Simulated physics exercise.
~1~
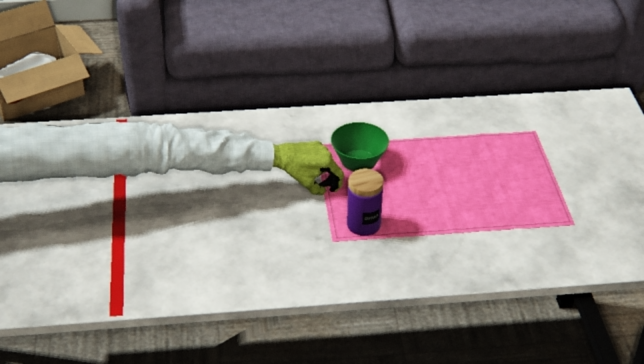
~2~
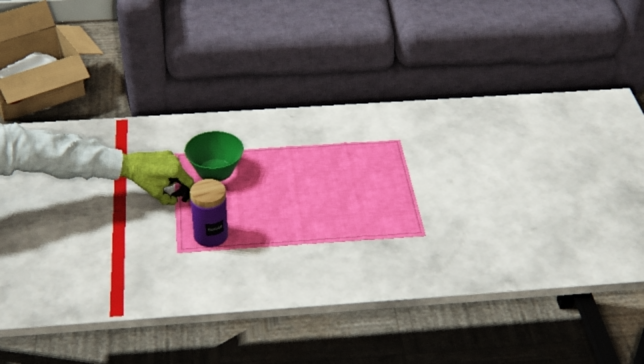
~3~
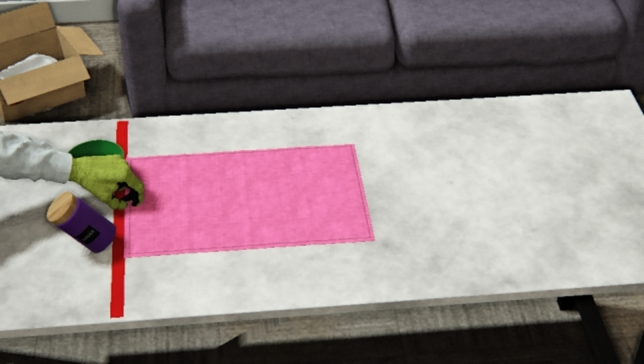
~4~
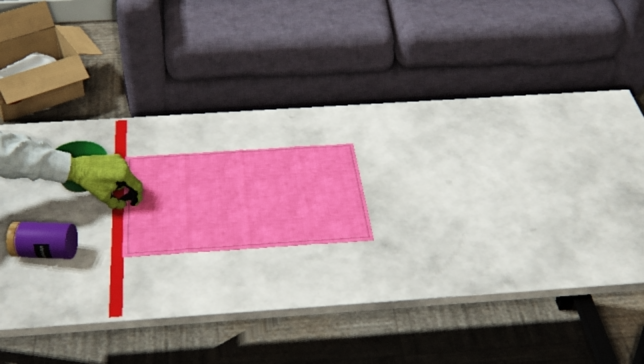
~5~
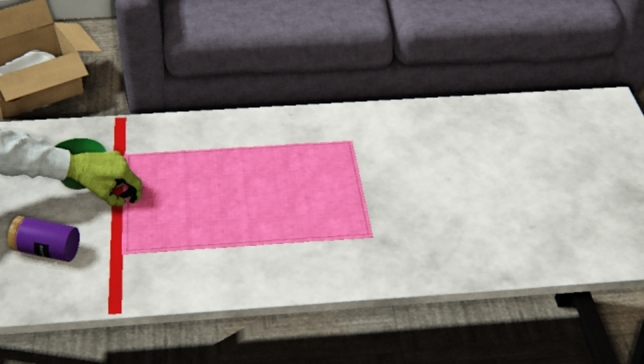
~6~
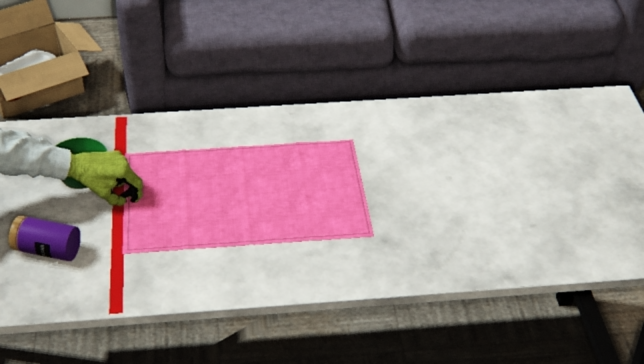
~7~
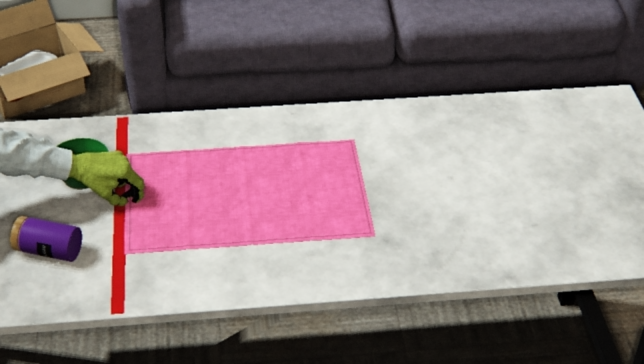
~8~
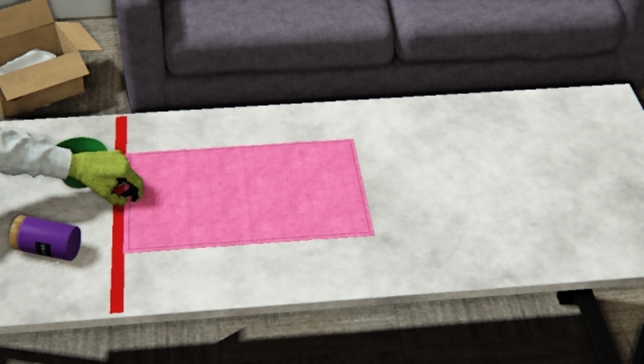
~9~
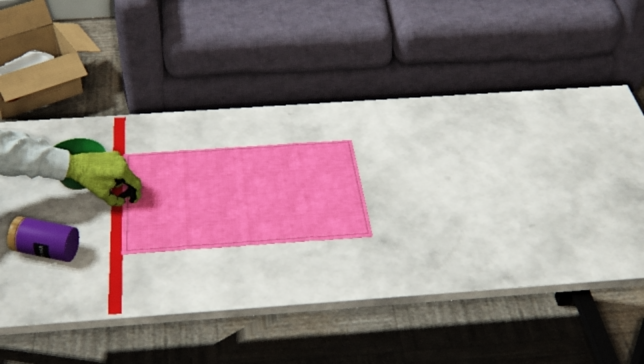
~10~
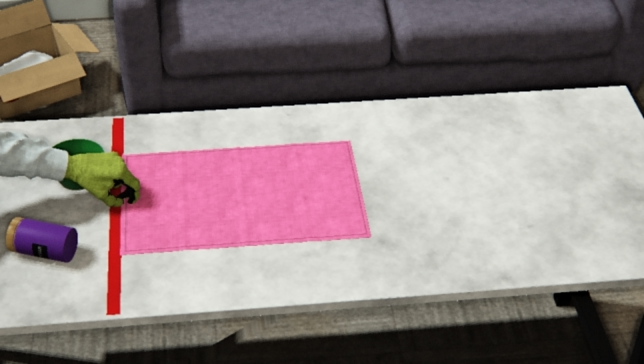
On a pale tabletop by a grey sofa, a green-gloved hand pulled a pink mat left, carrying a green bowl and a purple jar, until its edge reached the red tape; both slid off the front, the jar toppling onto its side.
